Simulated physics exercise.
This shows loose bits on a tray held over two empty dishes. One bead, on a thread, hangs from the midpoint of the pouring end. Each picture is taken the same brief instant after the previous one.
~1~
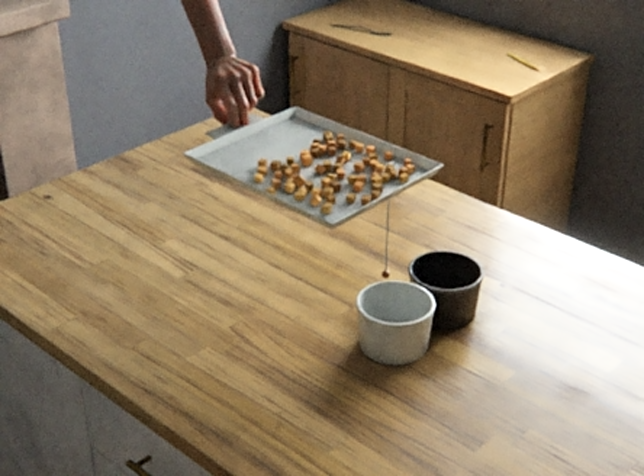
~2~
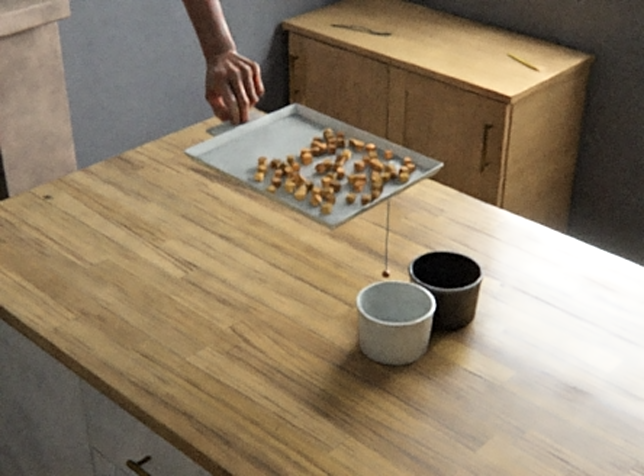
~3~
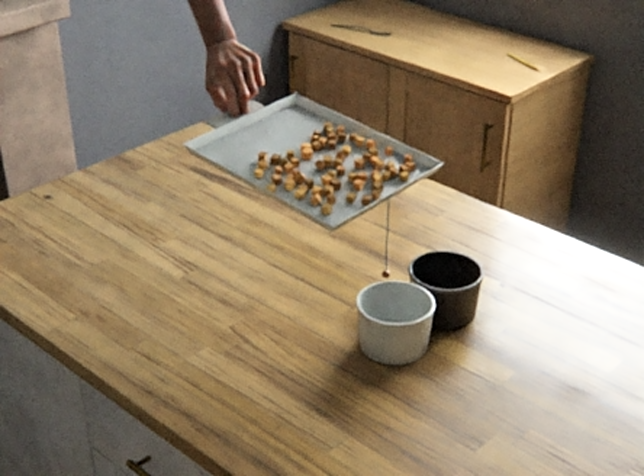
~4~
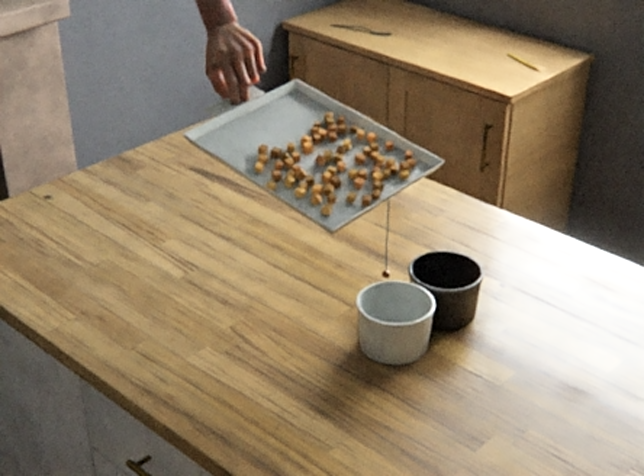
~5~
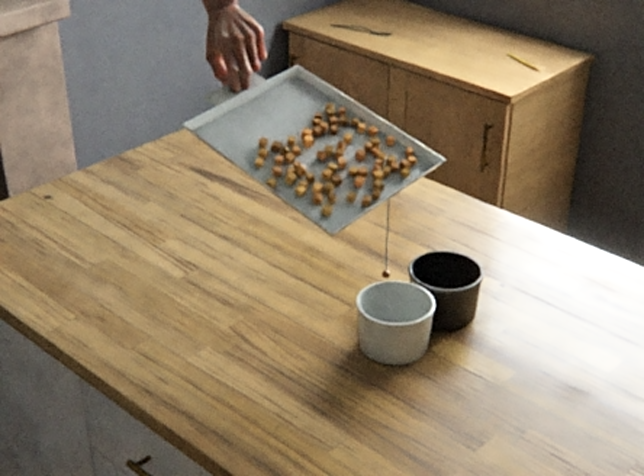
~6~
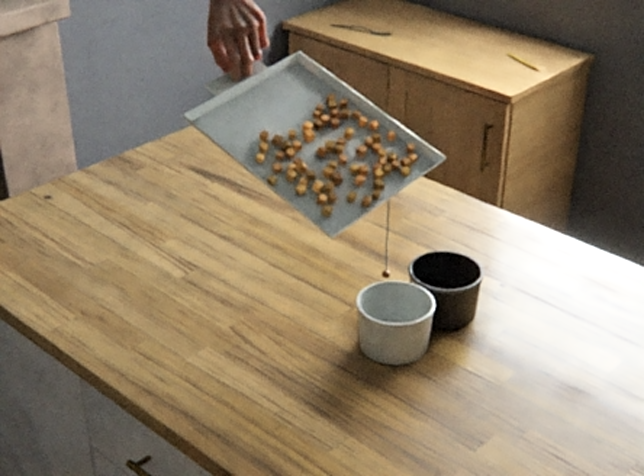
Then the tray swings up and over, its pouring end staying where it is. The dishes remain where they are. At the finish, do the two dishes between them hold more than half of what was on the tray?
No.
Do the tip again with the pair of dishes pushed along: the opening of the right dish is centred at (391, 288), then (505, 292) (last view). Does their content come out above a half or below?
Result, first setup: The bulk; second setup: The minor share.
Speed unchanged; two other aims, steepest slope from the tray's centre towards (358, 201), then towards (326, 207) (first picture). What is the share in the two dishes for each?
In turn some 50 and 10 per cent.
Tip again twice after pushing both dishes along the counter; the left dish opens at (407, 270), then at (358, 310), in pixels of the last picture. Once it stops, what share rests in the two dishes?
In turn 0 and 80 in a hundred.
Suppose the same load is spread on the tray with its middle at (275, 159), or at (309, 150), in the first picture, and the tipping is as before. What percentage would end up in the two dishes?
In order, 10 per cent then 20 per cent.
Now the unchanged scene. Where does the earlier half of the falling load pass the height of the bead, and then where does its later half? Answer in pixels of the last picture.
The leading part at (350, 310), the rest of it at (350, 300).
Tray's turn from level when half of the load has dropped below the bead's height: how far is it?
I'd put it at about 80 degrees.
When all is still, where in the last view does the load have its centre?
It settles centred around (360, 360).
Soon after the last picture, tray tipped steeply; about two thirds on the tray; a stray few in the left dish; a small part outside both; about a third in the air.
A little later, tray tipped past a quarter turn; about a third in the left dish; about two thirds outside both.
Later still, tray tipped past a quarter turn; about a third in the left dish; about two thirds outside both.
At rest, tray tipped past a quarter turn; about a third in the left dish; none in the right dish; about two thirds outside both.
